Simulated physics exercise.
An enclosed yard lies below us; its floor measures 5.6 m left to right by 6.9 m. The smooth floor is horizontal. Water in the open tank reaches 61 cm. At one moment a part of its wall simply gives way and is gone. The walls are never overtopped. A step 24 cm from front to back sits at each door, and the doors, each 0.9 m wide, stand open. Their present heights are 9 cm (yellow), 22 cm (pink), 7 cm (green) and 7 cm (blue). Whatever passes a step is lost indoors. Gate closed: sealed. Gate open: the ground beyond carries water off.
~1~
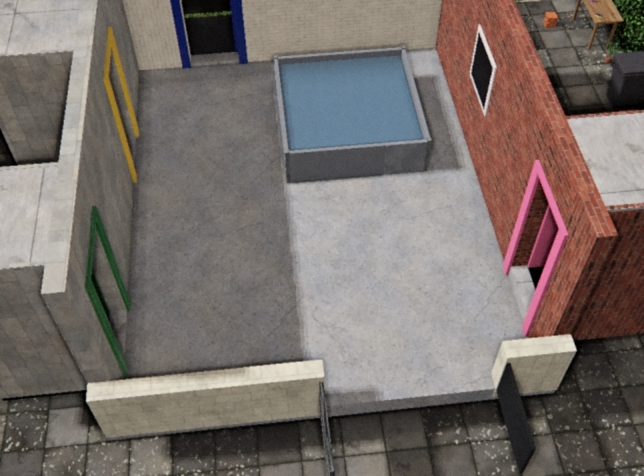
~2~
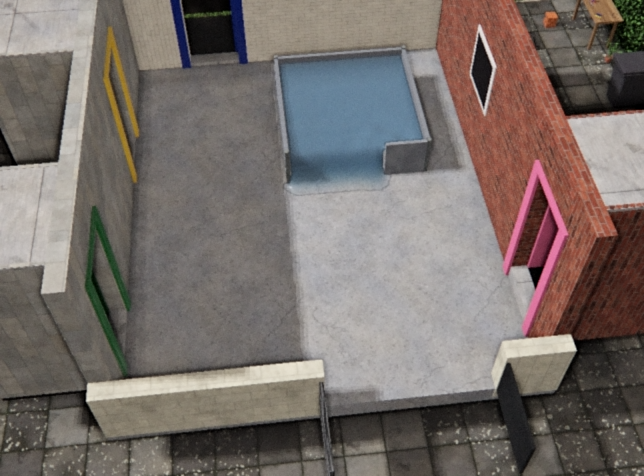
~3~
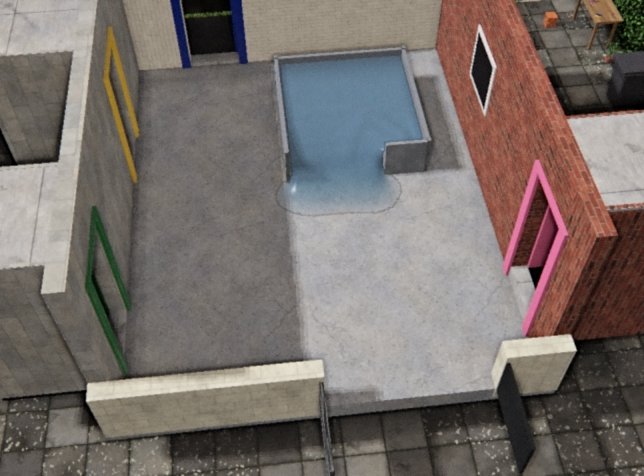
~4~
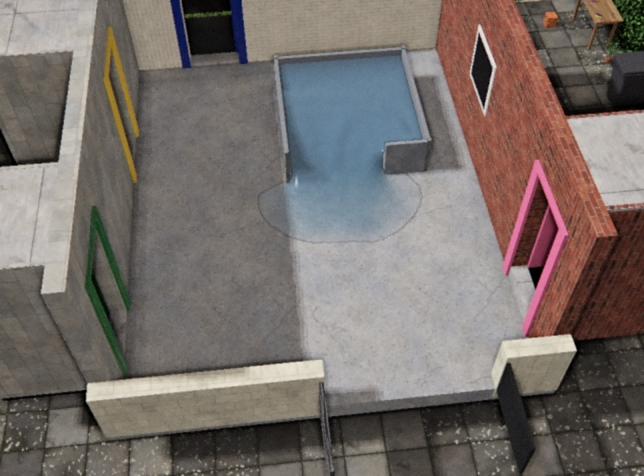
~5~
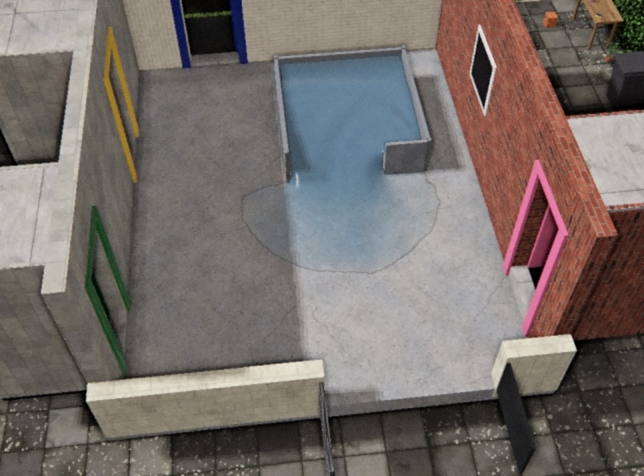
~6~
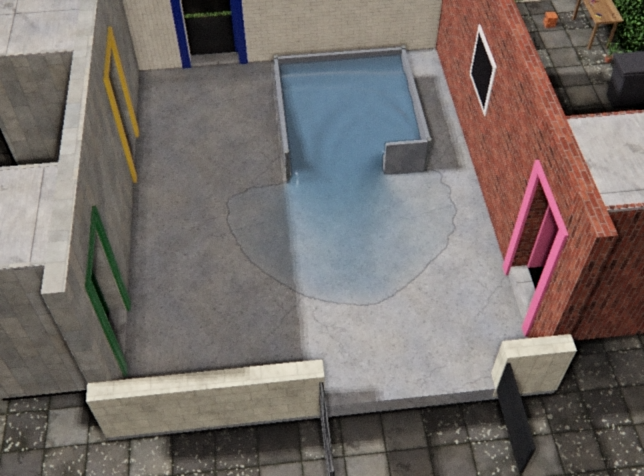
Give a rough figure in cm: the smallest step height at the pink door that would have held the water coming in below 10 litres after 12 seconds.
7.5 cm.
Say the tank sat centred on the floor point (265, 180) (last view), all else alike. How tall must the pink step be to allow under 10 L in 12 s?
Some 11.0 cm.
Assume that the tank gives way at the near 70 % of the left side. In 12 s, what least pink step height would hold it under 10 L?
In that case about 7.0 cm.
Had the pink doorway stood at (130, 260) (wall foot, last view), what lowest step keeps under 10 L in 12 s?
About 5.5 cm.
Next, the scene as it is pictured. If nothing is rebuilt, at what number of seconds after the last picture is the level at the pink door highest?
I'd say near 2.8 seconds.
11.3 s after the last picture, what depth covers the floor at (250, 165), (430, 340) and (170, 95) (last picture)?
Depths in order: 3 / 5 / 6 cm.
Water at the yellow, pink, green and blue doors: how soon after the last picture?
Yellow 4.5 s, pink 0.9 s, green 1.6 s, blue 6.5 s.
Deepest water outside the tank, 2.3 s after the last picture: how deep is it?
34 cm.
Then, 0.7 s after the last picture water covers 40 % of the floor, deepest (32 cm) near (324, 187); it has not reached the pink door.
Then, 2.3 s after the last picture water covers 55 % of the floor, deepest (34 cm) near (151, 408); 9 cm at the pink door, 0 litres in over its 22 cm step.
Then, 11.3 s after the last picture water covers 100 % of the floor, deepest (6 cm) near (137, 126); 5 cm at the pink door, 0 litres in over its 22 cm step.
At the pink door as built, the water peaked near 11 cm, 2.9 s after the last picture.
With a step of 6.5 cm, 18 litres would have come in within the 12 s; with 8.5 cm, 5 litres. So under 10 litres takes about 7.5 cm.
